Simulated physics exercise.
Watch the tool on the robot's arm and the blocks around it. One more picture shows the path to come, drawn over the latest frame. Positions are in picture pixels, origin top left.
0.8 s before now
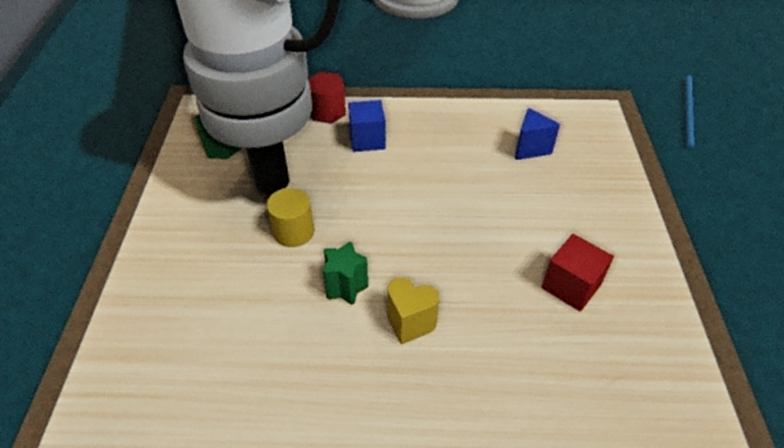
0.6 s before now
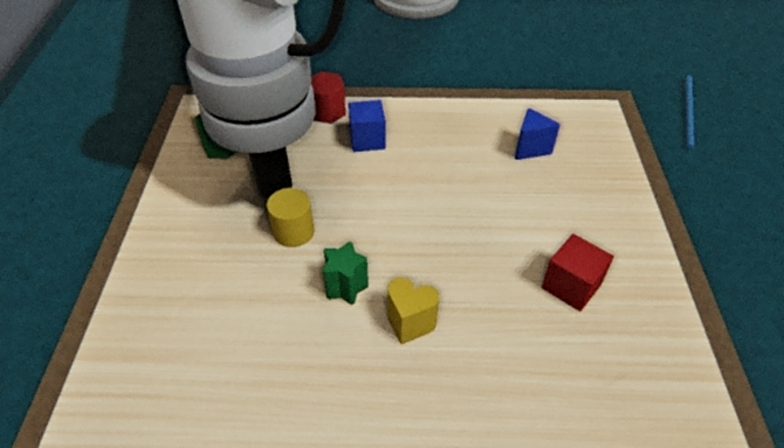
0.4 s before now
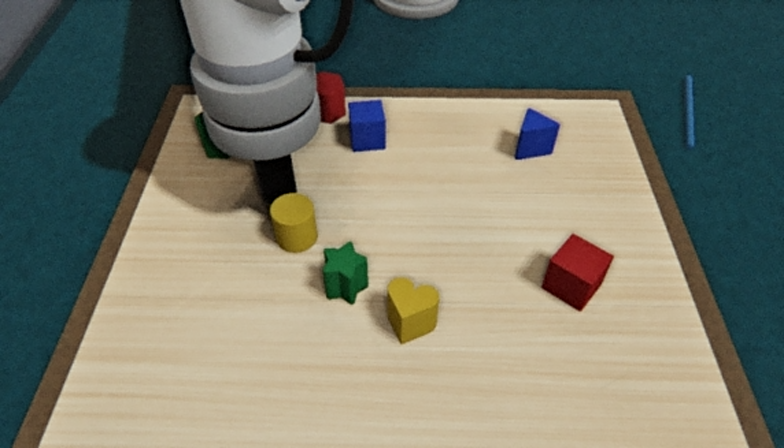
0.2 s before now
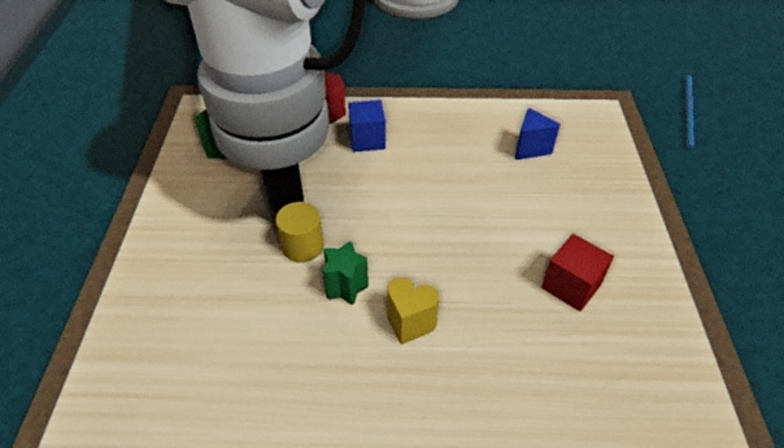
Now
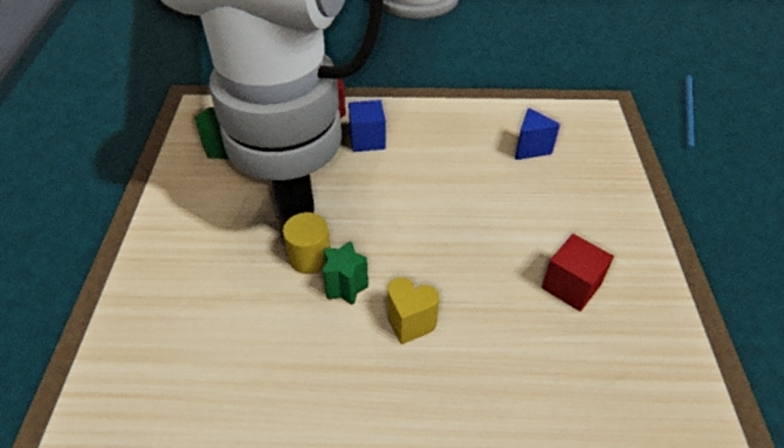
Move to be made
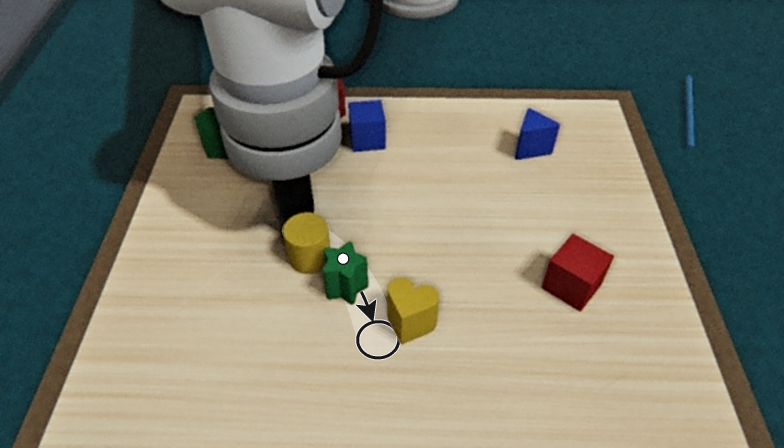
At the start, a robot arm holds its dark tool just behind a yellow cylinder on a wooden board scattered with colored blocks. The tool edges forward and slightly right, pushing the cylinder a short way toward the green star-shaped block, while the yellow heart block stays still.
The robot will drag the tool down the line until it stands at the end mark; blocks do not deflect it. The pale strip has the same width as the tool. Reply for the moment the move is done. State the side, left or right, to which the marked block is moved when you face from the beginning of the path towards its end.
Shifts right.
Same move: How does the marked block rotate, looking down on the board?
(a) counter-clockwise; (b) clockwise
a (counter-clockwise)
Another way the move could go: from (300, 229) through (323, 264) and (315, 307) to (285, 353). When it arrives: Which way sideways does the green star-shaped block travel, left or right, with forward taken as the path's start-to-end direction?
To the path's left.
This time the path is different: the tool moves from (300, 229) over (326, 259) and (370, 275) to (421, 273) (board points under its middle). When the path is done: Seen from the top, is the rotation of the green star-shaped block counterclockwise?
I expect so.
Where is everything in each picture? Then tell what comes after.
Tool's lower end (272, 182); yellow circle (288, 202); green star-shaped block (343, 259); yellow heart block (412, 295), in the first frame.
Tool (275, 187); blocks still, in the second frame.
Tool (279, 193); yellow circle (292, 208), in the third frame.
Tool (286, 201); yellow circle (298, 217), in the fourth frame.
Tool (297, 211); yellow circle (305, 228); green star-shaped block (343, 259); yellow heart block (412, 295), in the fifth frame.
Drawn move, from (300, 229) via (335, 256) and (362, 293), ending at (378, 339); the dot is on the green star-shaped block.
What follows on the original path. One third of the way, tool (333, 238); yellow circle (319, 260); green star-shaped block (353, 277), turned 40° anticlockwise.
Two thirds of the way, tool (361, 277); yellow circle (318, 280); green star-shaped block (365, 297), turned 60° anticlockwise.
At the end, tool (378, 322); yellow circle (318, 280); green star-shaped block (382, 348), turned 60° anticlockwise; yellow heart block (424, 305), turned 20° anticlockwise.
